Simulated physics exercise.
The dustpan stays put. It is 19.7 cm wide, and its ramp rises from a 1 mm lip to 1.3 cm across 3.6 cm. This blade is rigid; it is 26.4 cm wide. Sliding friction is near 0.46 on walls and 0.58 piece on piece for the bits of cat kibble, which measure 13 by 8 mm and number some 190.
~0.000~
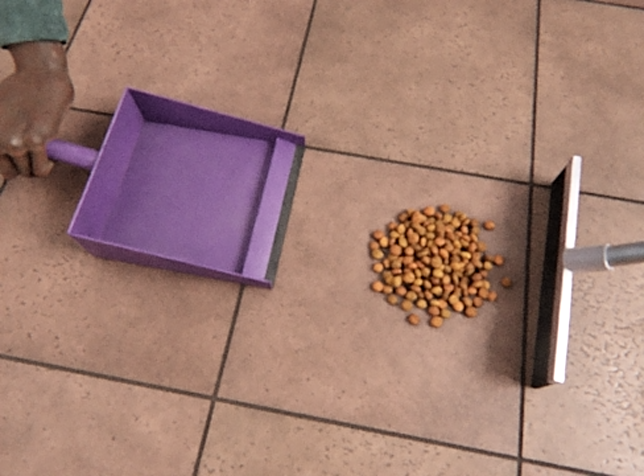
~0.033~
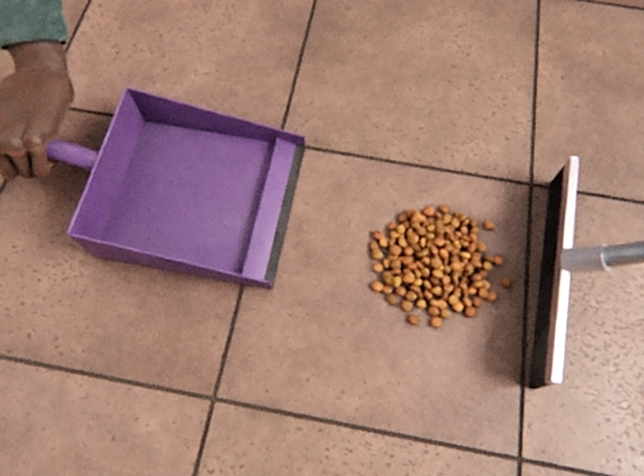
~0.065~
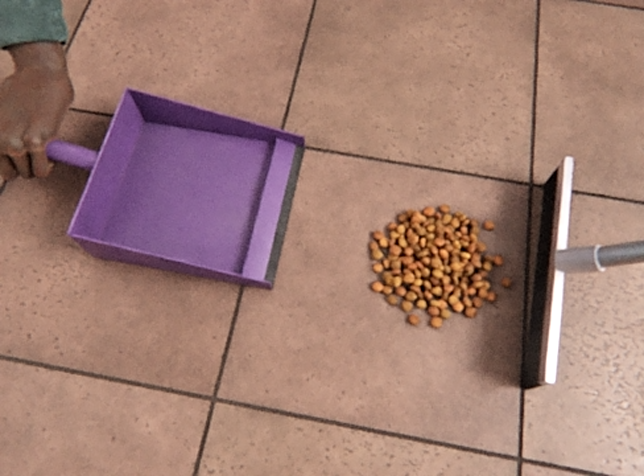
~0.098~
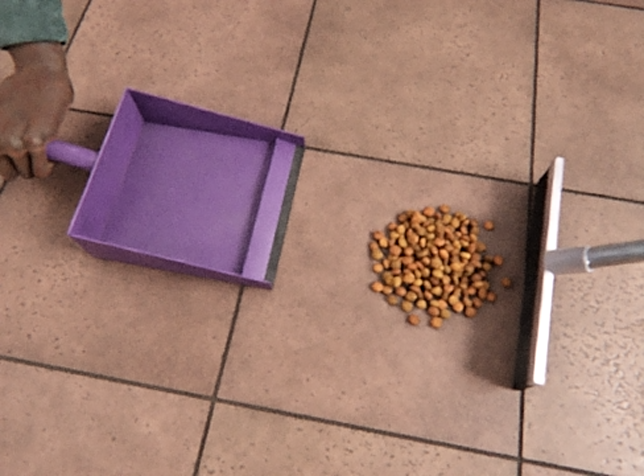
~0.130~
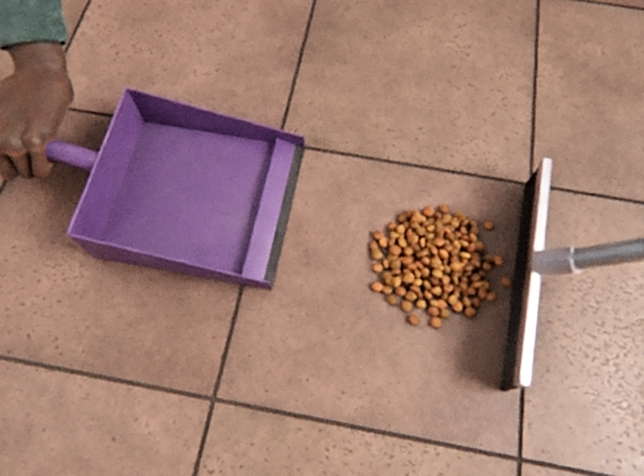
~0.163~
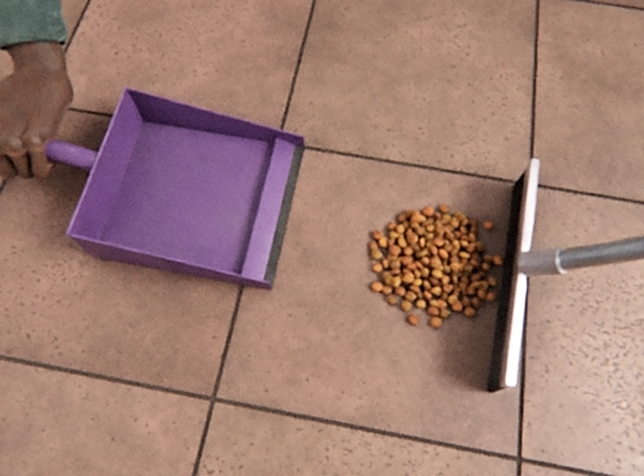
A hand held a purple dustpan still on the tiled floor while, from the right, a wide, flat blade on a grey pole slid a short way left, reaching the edge of a pile of small brown pellets.
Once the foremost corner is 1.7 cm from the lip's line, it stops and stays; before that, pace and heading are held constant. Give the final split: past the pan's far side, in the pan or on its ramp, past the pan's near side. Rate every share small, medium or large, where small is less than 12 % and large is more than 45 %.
Ratings - far side: Small; pan: Medium; near side: Medium.
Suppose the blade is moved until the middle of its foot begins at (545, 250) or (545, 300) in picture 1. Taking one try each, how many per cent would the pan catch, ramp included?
Close to 30 in a hundred, then close to 20 in a hundred.
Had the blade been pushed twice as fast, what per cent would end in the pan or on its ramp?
In that case close to 35 per cent.
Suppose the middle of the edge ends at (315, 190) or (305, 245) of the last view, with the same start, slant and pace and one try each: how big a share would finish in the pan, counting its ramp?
The two tries give roughly 50 and 40 %.
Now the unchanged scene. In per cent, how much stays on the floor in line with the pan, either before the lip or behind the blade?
Around 50 in a hundred.
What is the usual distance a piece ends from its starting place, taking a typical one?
Median: Approx. 18 cm.
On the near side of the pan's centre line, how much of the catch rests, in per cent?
Estimate: Close to 90 %.
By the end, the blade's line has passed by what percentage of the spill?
Roughly 5 in a hundred.
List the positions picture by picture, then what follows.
Blade from (554, 379) to (572, 164), moved 0.0 cm, 0 of the pieces shifted so far; middle of the pieces at (437, 258); pan at (189, 196), in the first frame.
Blade from (552, 379) to (570, 164), moved 0.2 cm, 0 of the pieces shifted so far; middle of the pieces at (437, 258), in the second frame.
Blade from (545, 380) to (565, 165), moved 0.9 cm, 0 of the pieces shifted so far; middle of the pieces at (437, 258), in the third frame.
Blade from (534, 381) to (555, 166), moved 2.0 cm, 0 of the pieces shifted so far; middle of the pieces at (437, 258), in the fourth frame.
Blade from (520, 382) to (543, 166), moved 3.4 cm, 0 of the pieces shifted so far; middle of the pieces at (437, 258), in the fifth frame.
Blade from (506, 383) to (531, 167), moved 4.8 cm, 1 of the pieces shifted so far; middle of the pieces at (436, 258); pan at (188, 197). The blade's pace is about 0.43 m/s, heading 15 degrees towards the viewer's side, in the sixth frame.
After 0.45 s, middle of the blade 15 cm from the lip; 0 % over the lip, far side 0 %, near side 10 %.
After 0.64 s, middle of the blade 7 cm from the lip; 0 % over the lip, far side 0 %, near side 20 %.
Then, at 0.95 s, middle of the blade 3 cm from the lip; 25 % over the lip, far side 0 %, near side 30 %.
At rest (1.2 s), far side 0 %, pan 25 %, near side 30 %, in front of the lip or behind the blade 50 %.
